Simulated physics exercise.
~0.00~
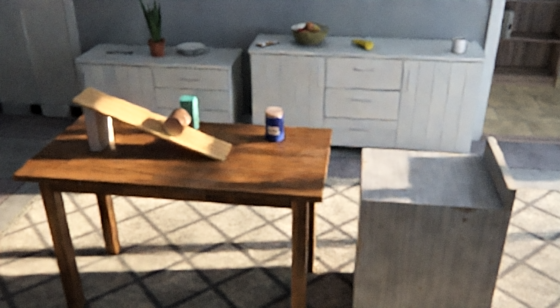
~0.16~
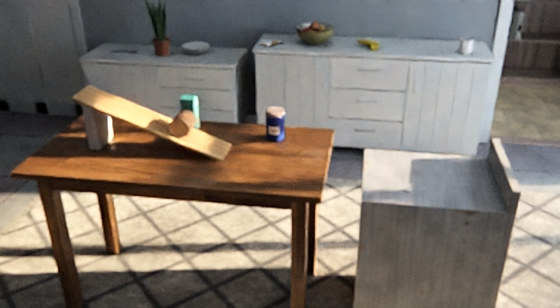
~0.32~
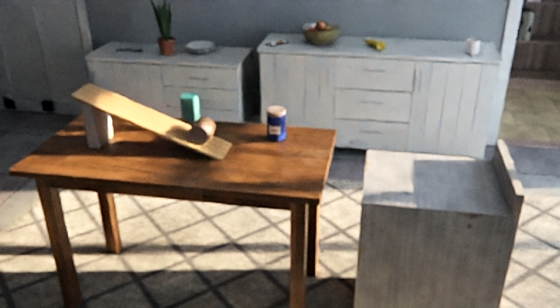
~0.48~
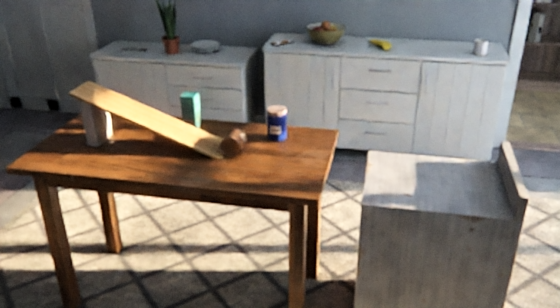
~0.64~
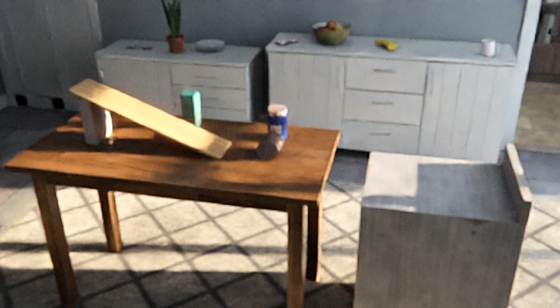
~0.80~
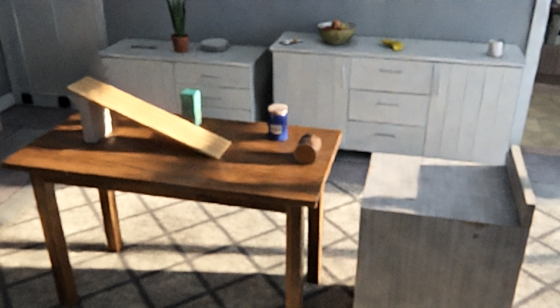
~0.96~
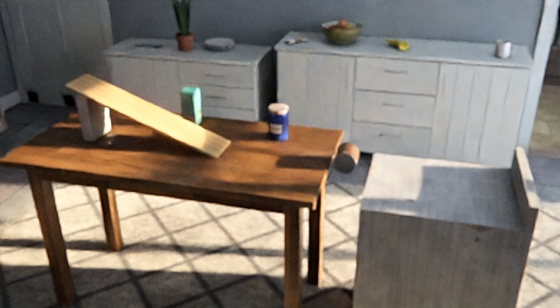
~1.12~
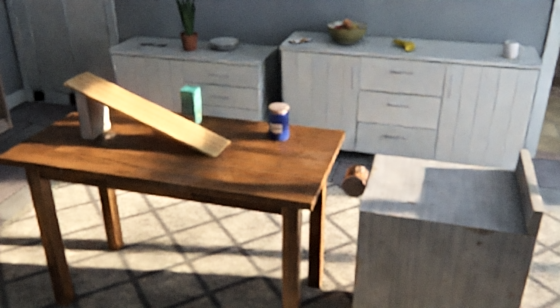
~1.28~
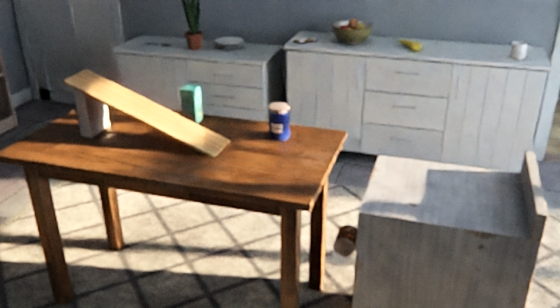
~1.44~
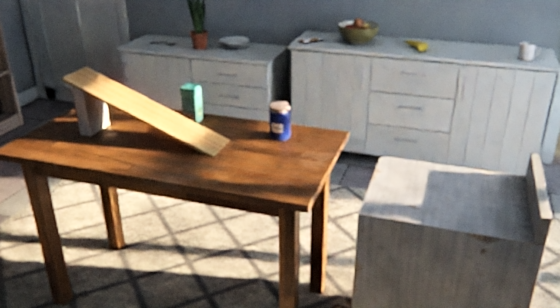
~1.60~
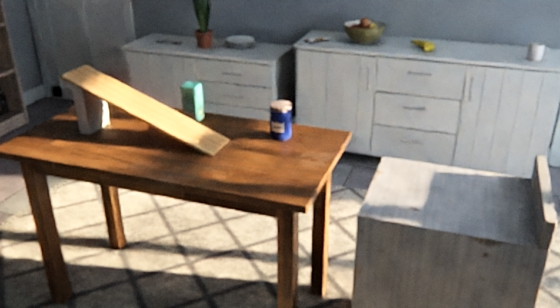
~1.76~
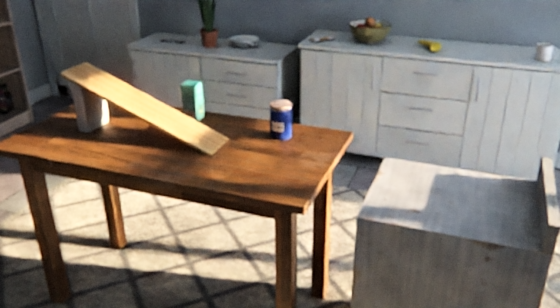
A wooden table with a tilted plank ramp stands in a sunlit room, seen from the front and slightly above, with a pale block-like unit across a gap to the right and whitish cabinets behind. A turquoise carton stands behind the ramp and a blue jar to its right. A brown tin rolls down the plank, reaches the tabletop and passes in front of the jar. It runs off the right edge, falls short of the pale top and drops into the gap, disappearing from view, while the carton and jar stay in place.
